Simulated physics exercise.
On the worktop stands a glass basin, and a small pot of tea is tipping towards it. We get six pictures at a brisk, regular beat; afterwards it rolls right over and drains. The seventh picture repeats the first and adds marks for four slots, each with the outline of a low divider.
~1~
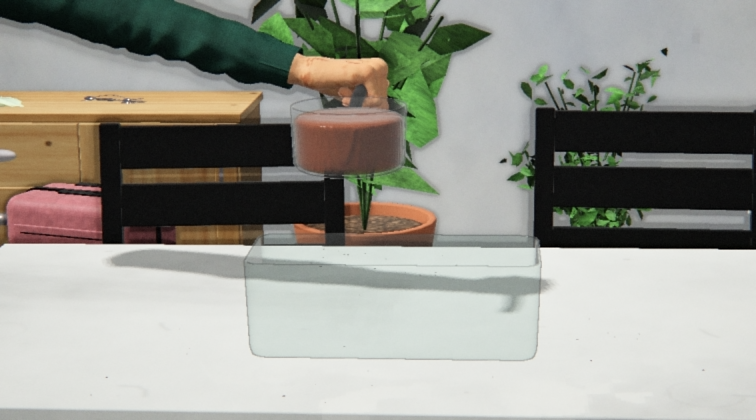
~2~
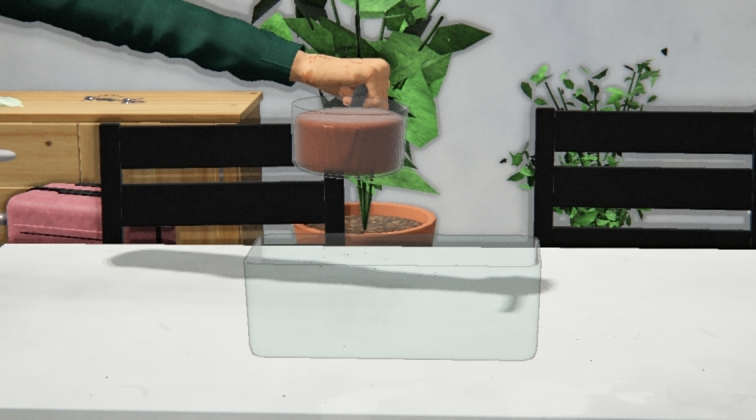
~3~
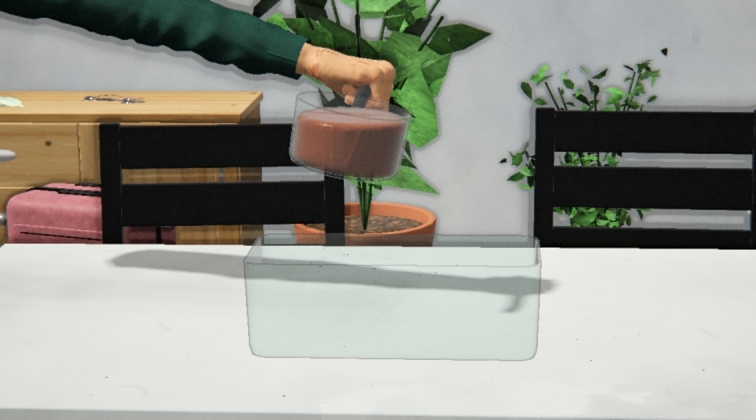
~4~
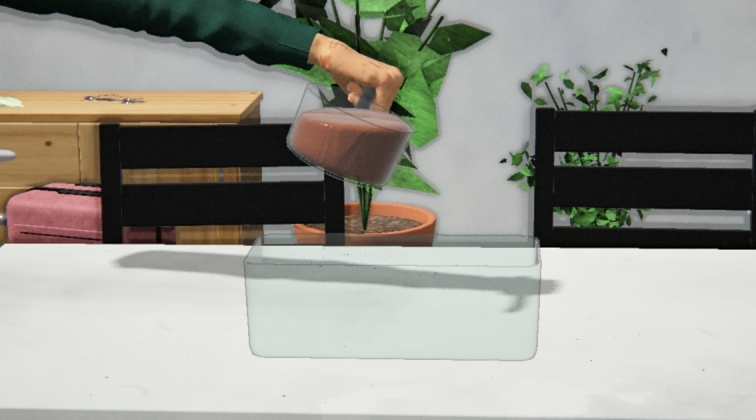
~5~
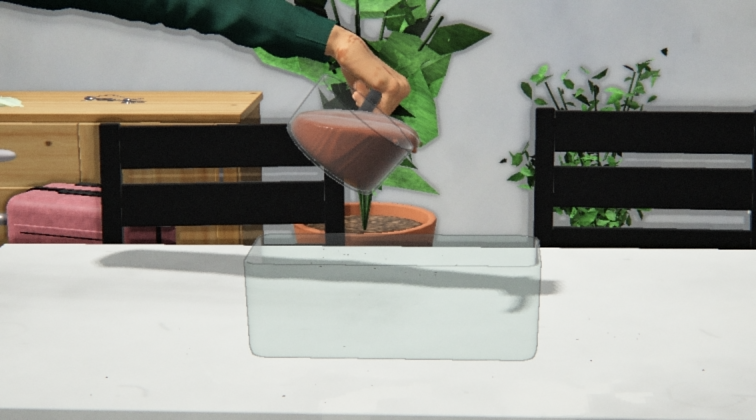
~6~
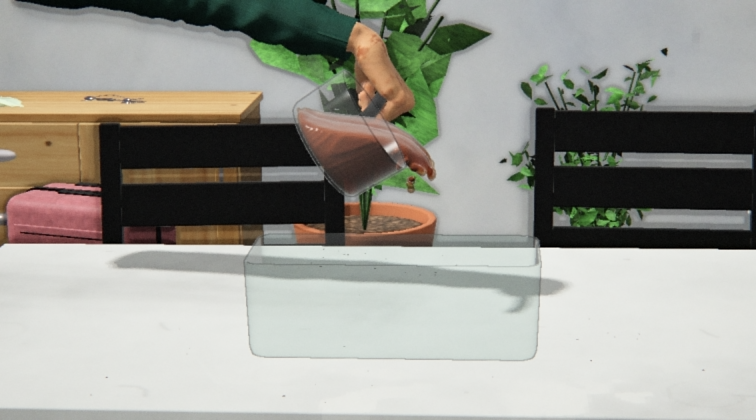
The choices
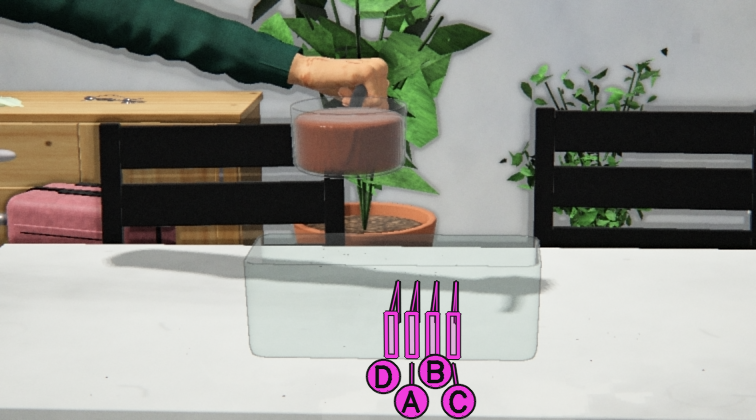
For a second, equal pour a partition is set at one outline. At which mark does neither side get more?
Place B does it best.
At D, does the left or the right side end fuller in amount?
The right one.
On the marked copy, A at (411, 363); B at (432, 364); C at (453, 364); D at (391, 363).
For place A, about 35 % ends left of the wall and 63 % right of it.
For place B, about 53 % ends left of the wall and 44 % right of it; 3 % is lost outside.
For place C, about 72 % ends left of the wall and 24 % right of it; 5 % is lost outside.
For place D, about 13 % ends left of the wall and 84 % right of it; 3 % is lost outside.
